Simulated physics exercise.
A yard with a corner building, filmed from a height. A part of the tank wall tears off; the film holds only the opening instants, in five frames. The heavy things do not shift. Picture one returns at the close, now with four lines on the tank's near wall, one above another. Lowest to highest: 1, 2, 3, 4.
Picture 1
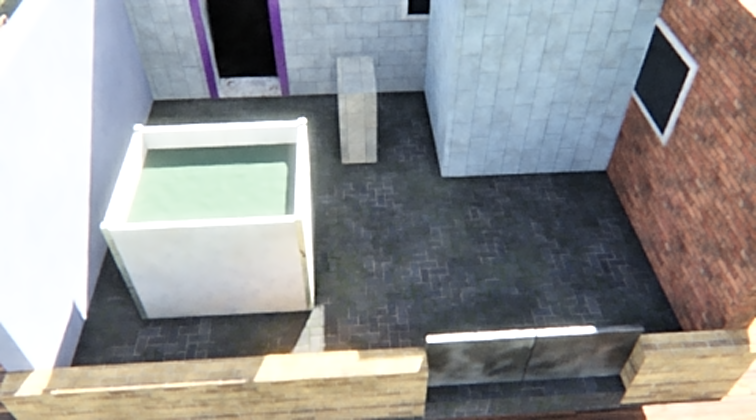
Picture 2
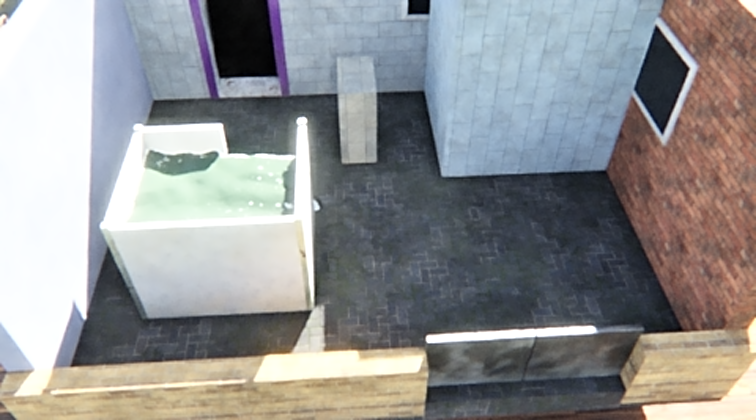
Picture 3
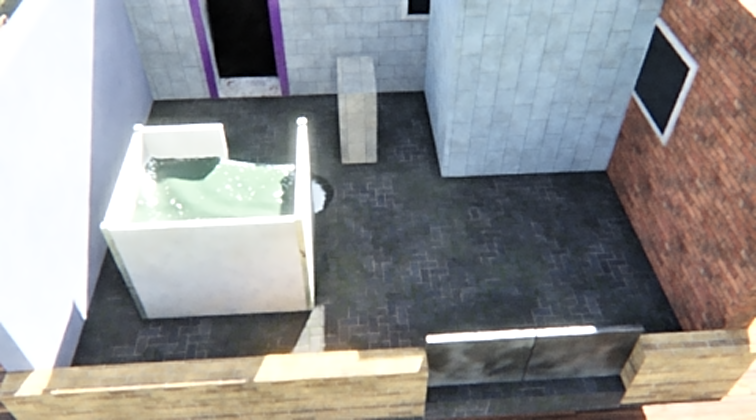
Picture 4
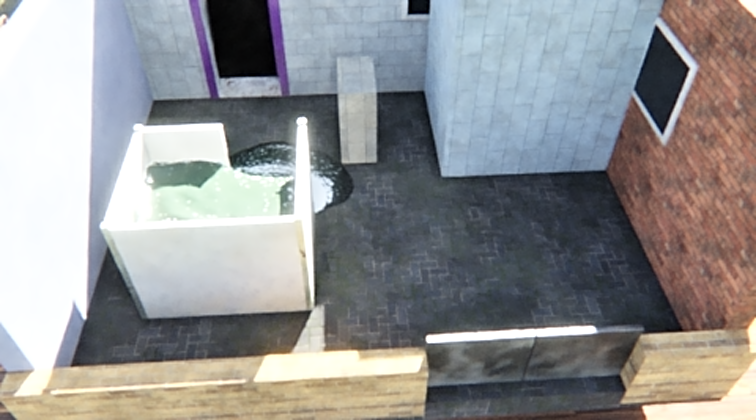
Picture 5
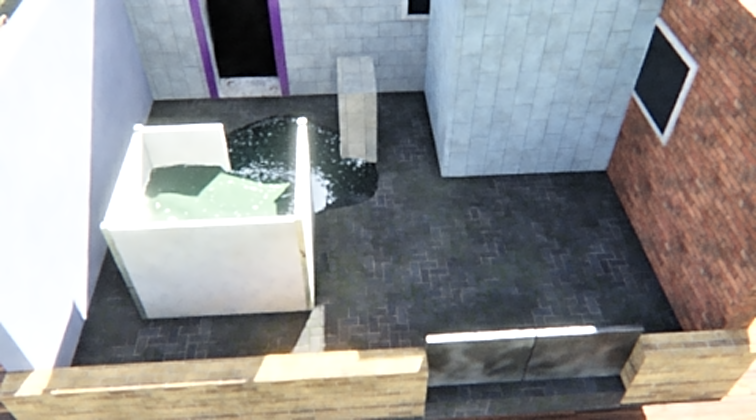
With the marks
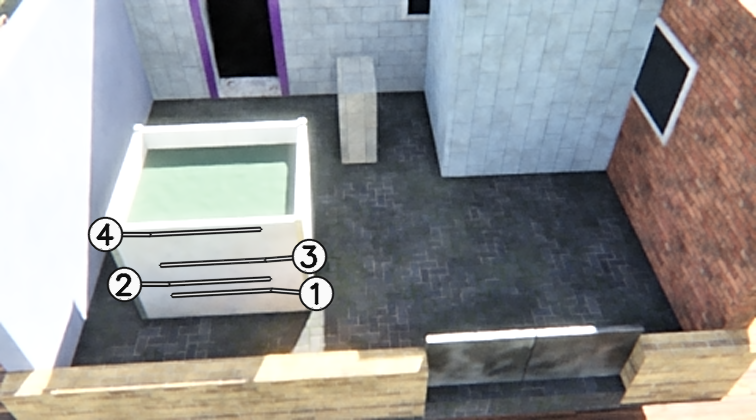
At first, greenish water lies still in a white tank on the left of a dark paved yard, near a purple-framed doorway. Part of the tank's far side is then open and the water inside churns, and a dark, foaming pool spreads across the paving behind and right, reaching the pale block.
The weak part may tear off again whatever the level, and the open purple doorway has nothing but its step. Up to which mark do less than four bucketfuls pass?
2 will do.
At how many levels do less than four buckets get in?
Two of them.
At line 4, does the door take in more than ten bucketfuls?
Yes.
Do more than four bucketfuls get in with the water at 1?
No, that is safe.
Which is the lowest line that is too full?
Here it is line 3.
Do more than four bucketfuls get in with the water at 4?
Yes, that goes wrong.
On the marked copy, 1 at (222, 292); 2 at (219, 281); 3 at (213, 262); 4 at (205, 231); from the bottom up 1, 2, 3, 4.
Choosing 1, nothing gets over.
Choosing 2, a bucket or two gets in.
Choosing 3, about 10 bucketfuls get in.
Choosing 4, dozens of bucketfuls pour in.
